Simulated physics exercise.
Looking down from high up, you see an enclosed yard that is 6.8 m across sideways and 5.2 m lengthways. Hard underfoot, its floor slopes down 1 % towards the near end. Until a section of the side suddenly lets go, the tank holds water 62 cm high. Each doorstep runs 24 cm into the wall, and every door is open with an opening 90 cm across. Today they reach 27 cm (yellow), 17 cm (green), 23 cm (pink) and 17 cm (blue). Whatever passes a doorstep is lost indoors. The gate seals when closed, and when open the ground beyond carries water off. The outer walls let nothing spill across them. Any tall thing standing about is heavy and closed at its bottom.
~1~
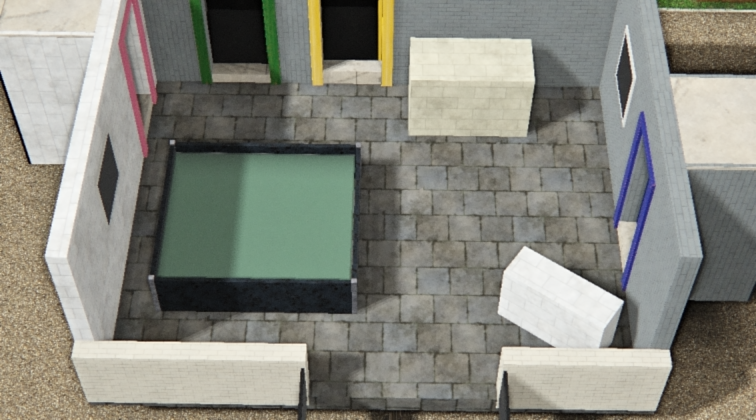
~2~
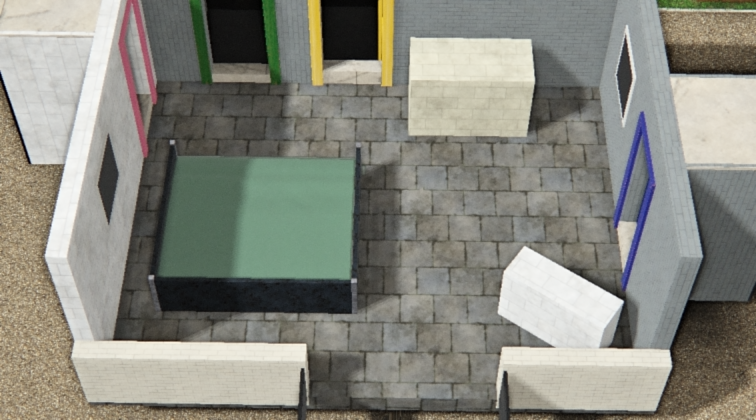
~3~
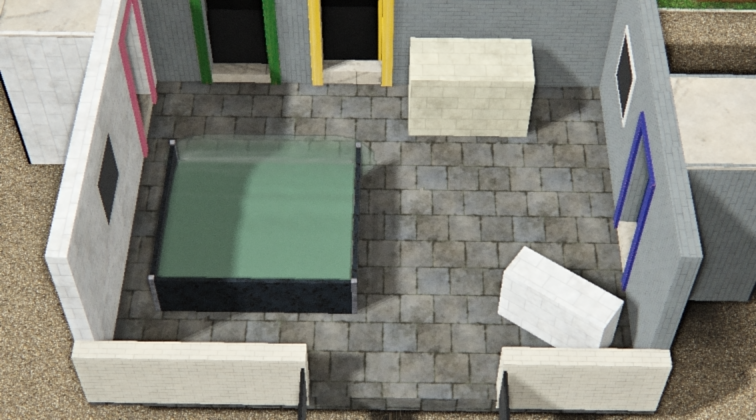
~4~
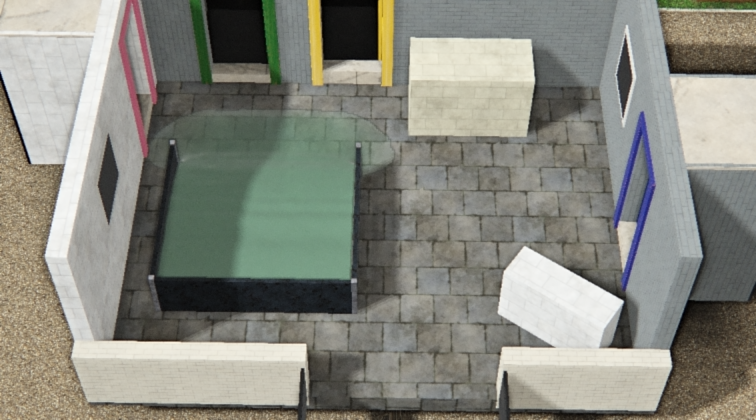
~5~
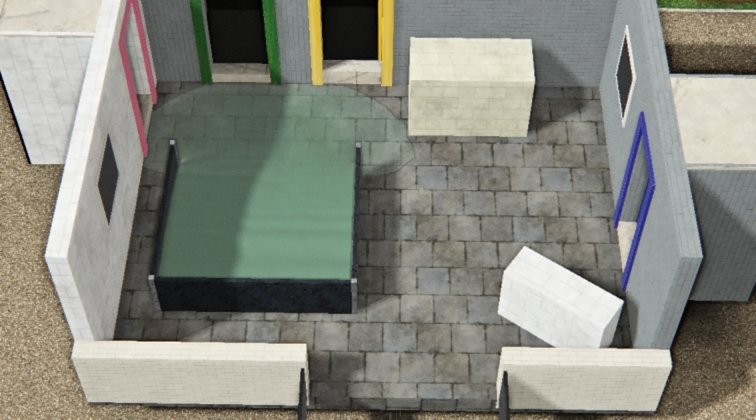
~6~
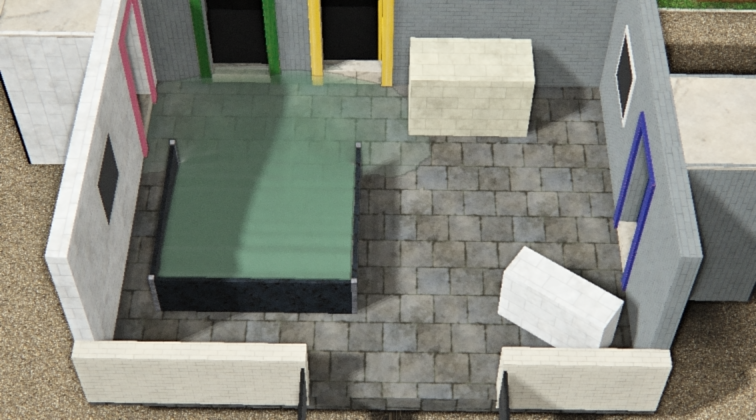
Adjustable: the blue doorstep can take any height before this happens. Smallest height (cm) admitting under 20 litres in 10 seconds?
Roughly 7.5 cm.
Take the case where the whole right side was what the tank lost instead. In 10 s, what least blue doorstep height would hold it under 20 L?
Then it needs around 32 cm.
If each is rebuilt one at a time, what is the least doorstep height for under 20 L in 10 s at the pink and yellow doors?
About 26 cm at pink and 31 cm at yellow.
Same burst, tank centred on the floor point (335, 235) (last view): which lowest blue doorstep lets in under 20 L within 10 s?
Then roughly 7.5 cm.
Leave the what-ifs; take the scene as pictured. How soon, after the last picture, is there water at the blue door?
Blue 3.0 s.
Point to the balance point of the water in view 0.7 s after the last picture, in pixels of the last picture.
About (271, 196).
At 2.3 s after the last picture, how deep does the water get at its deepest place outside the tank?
Up to some 34 centimetres, I'd say.
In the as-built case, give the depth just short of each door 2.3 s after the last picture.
Depth (cm): Yellow 31 / green 31 / pink 29 / blue 0.
Then, 0.7 s after the last picture water covers 25 % of the floor, deepest (42 cm) near (285, 98); it has not reached the blue door.
Then, 2.3 s after the last picture water covers 45 % of the floor, deepest (34 cm) near (404, 100); it has not reached the blue door.
Then, 9.3 s after the last picture water covers 95 % of the floor, deepest (16 cm) near (152, 114); 7 cm at the blue door, 0 litres in over its 17 cm doorstep.
At the blue door as built, the water peaked near 13 cm, 6.5 s after the last picture.
With a doorstep of 6.5 cm, 29 litres would have come in within the 10 s; with 8.5 cm, 12 litres. So under 20 litres takes about 7.5 cm.
